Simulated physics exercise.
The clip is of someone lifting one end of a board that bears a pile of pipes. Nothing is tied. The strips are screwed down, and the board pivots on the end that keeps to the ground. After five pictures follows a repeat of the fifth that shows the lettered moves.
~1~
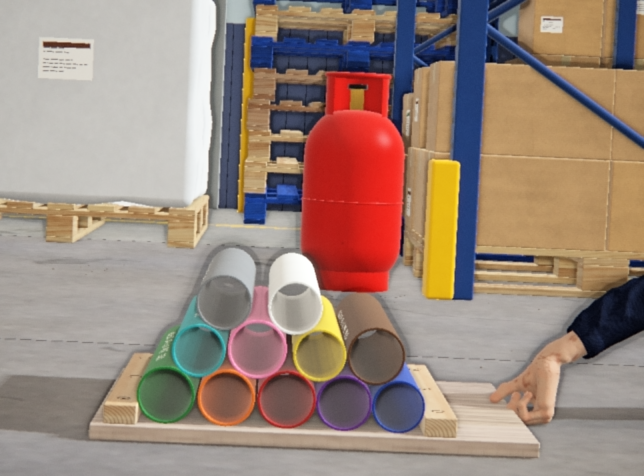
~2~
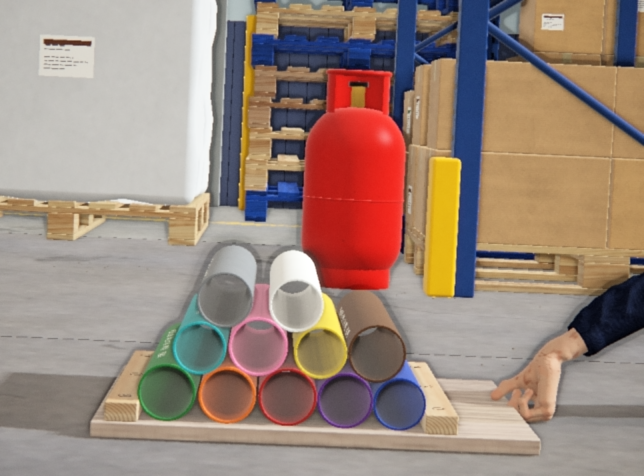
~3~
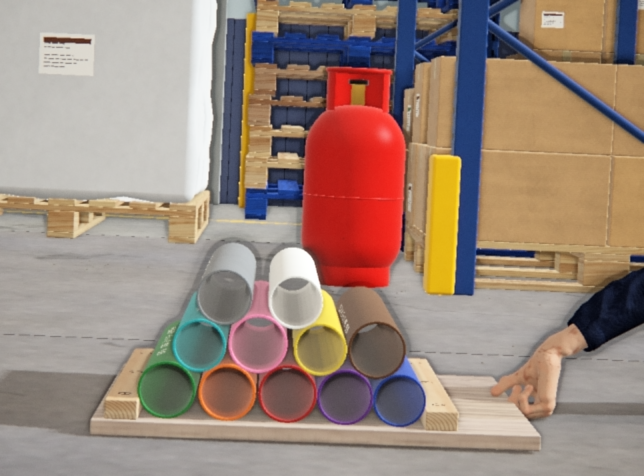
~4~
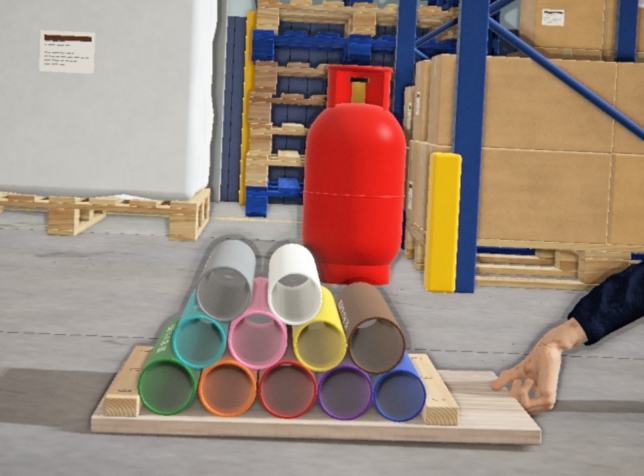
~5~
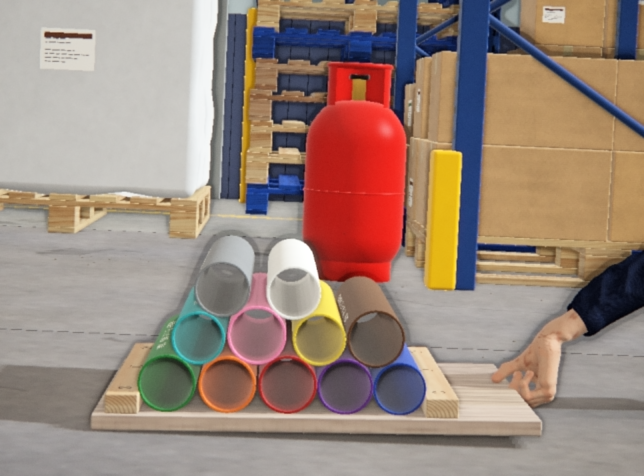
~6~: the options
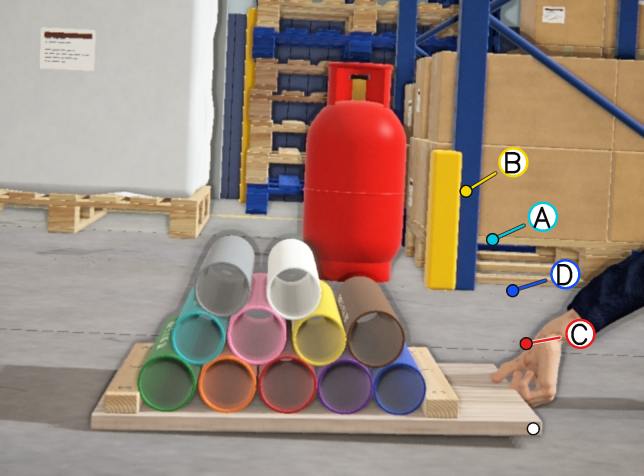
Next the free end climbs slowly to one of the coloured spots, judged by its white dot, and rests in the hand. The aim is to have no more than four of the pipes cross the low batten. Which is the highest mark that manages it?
At most to A.
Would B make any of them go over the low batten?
Yes, at B.
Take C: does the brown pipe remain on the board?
Yes.
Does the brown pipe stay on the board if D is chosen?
Yes.
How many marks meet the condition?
The number is three.
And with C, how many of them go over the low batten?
It comes to none.
On the copy, A at (493, 240); B at (466, 191); C at (526, 344); D at (512, 291); the white dot at (534, 429).
On A. First, board at 16°.
Then, board at 27°.
Finally, board at 27°, one over the low batten (grey).
By contrast, B six over the low batten; C none over the low batten; D none over the low batten.
